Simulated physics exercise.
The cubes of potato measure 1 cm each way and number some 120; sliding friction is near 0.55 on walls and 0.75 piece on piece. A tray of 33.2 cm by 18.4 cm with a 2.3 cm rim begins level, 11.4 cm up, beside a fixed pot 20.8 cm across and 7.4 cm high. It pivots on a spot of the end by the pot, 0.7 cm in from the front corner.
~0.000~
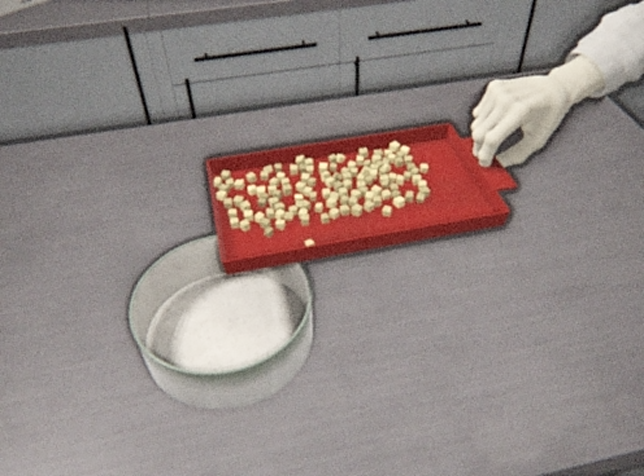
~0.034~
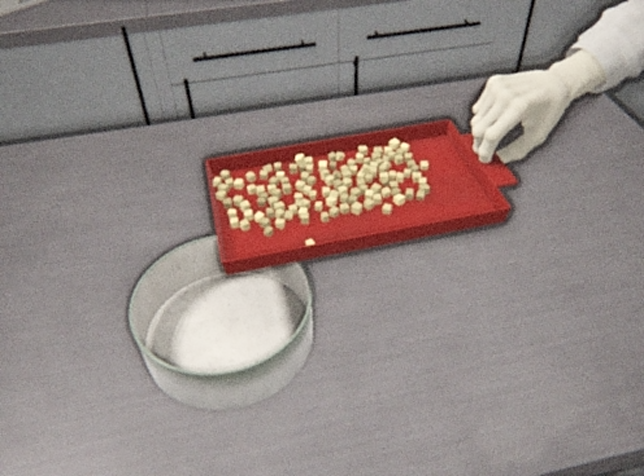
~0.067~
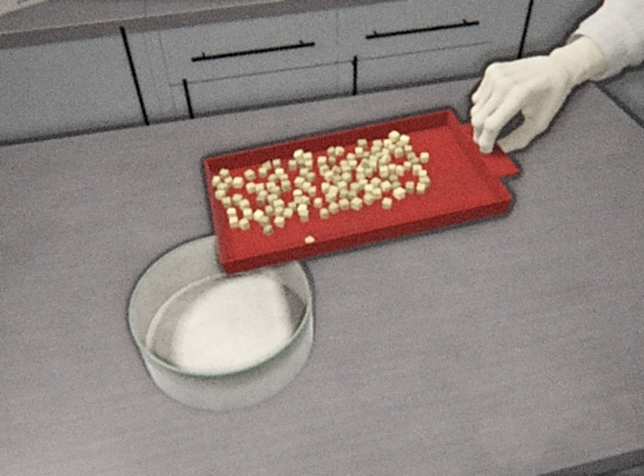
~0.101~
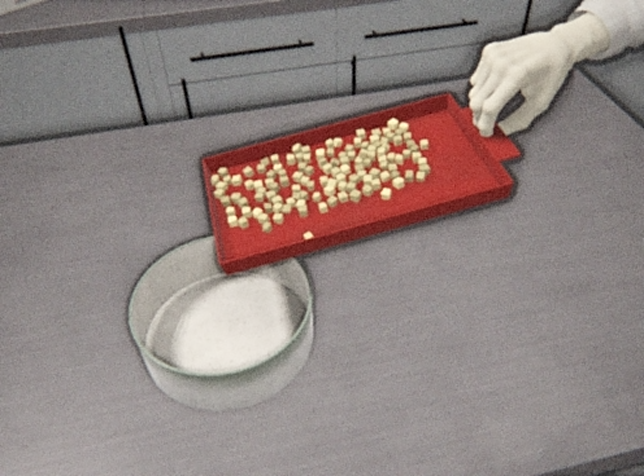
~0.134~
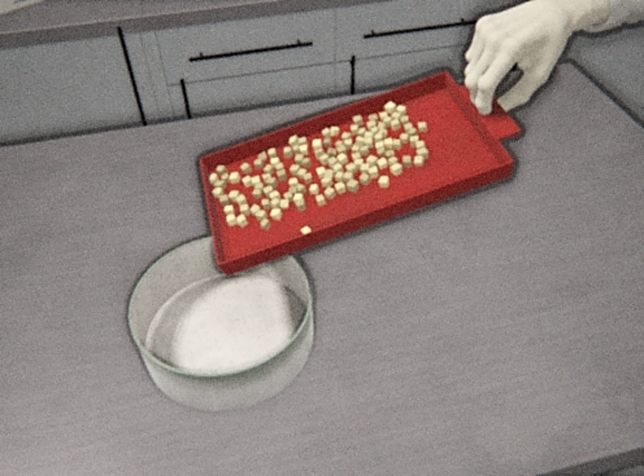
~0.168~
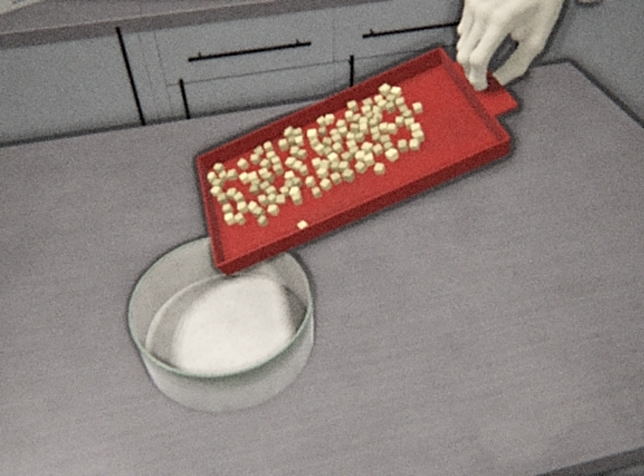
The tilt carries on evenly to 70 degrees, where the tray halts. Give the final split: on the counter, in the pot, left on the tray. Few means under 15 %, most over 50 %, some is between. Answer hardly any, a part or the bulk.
Counter a part, pot a part, tray a part.
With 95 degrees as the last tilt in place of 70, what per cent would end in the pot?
In that case some 45 per cent.
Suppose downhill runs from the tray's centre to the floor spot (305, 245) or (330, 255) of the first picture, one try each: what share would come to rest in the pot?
Some 60 and 40 per cent.
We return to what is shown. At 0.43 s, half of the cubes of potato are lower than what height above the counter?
Roughly 24 cm.
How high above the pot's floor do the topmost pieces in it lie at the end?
Some 2.0 cm.
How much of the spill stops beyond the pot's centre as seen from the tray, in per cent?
Roughly 100 per cent.
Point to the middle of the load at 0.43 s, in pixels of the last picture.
At about (232, 133).
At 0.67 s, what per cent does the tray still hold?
About 30 per cent.
Then, at 0.33 s, tilt 47 degrees; the tray holds 100 %, the pot 0 %.
Then, at 0.43 s, tilt 64 degrees; the tray holds 100 %, the pot 0 %.
After 0.67 s, tilt 70 degrees; the tray holds 30 %, the pot 35 %.
In the end, at 2.0 s, counter 30 %, pot 40 %, tray 30 %.
